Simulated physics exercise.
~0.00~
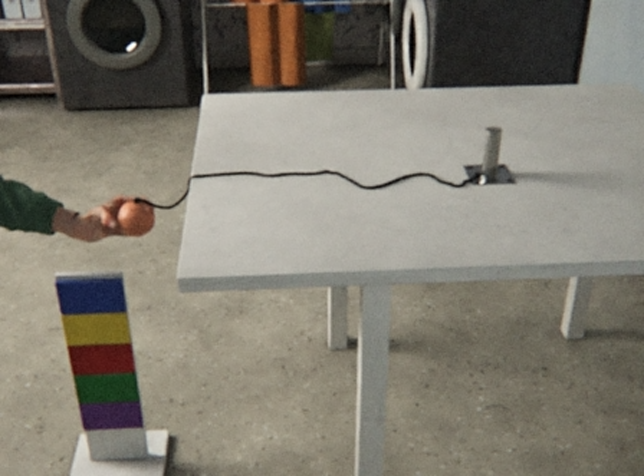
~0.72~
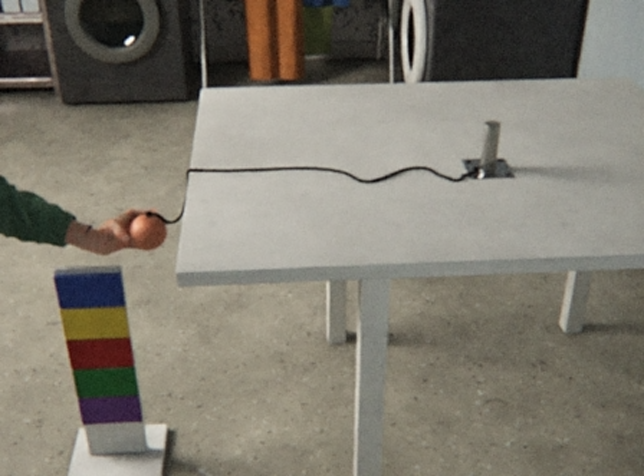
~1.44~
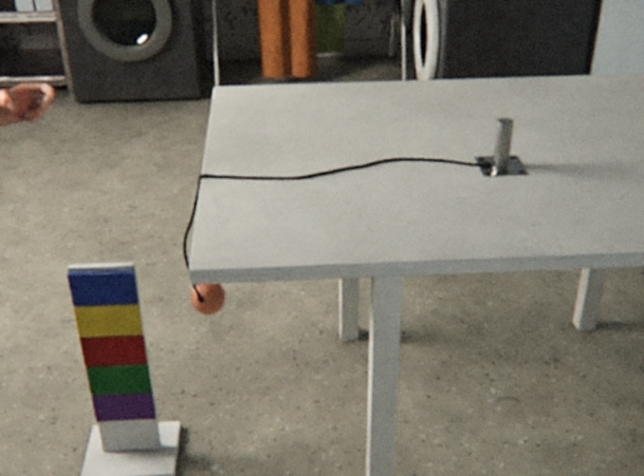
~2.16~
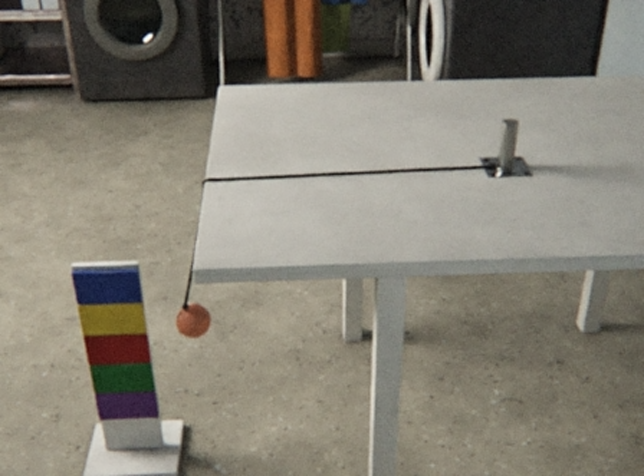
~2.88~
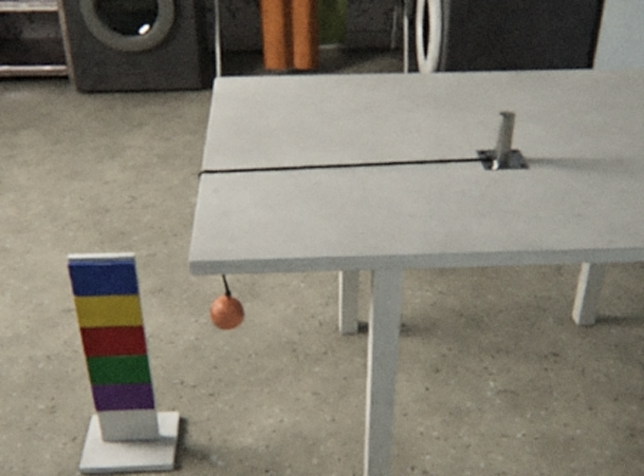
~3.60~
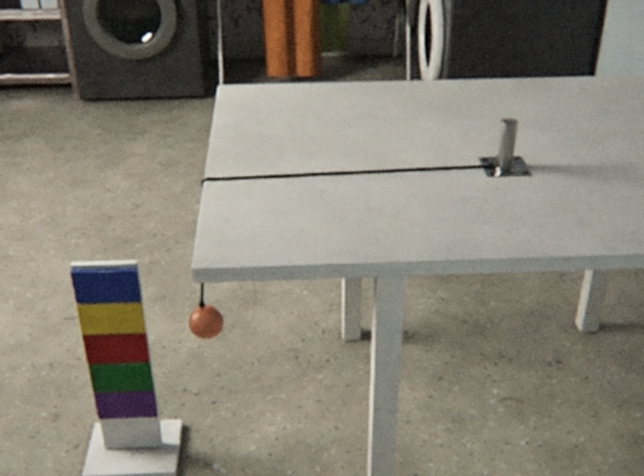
An orange on a dark cord tied to a post on a white table is held beyond the table's left edge, then released by a hand that draws back; it drops, swings beneath the edge as the cord pulls straight, and ends hanging level with the yellow band.
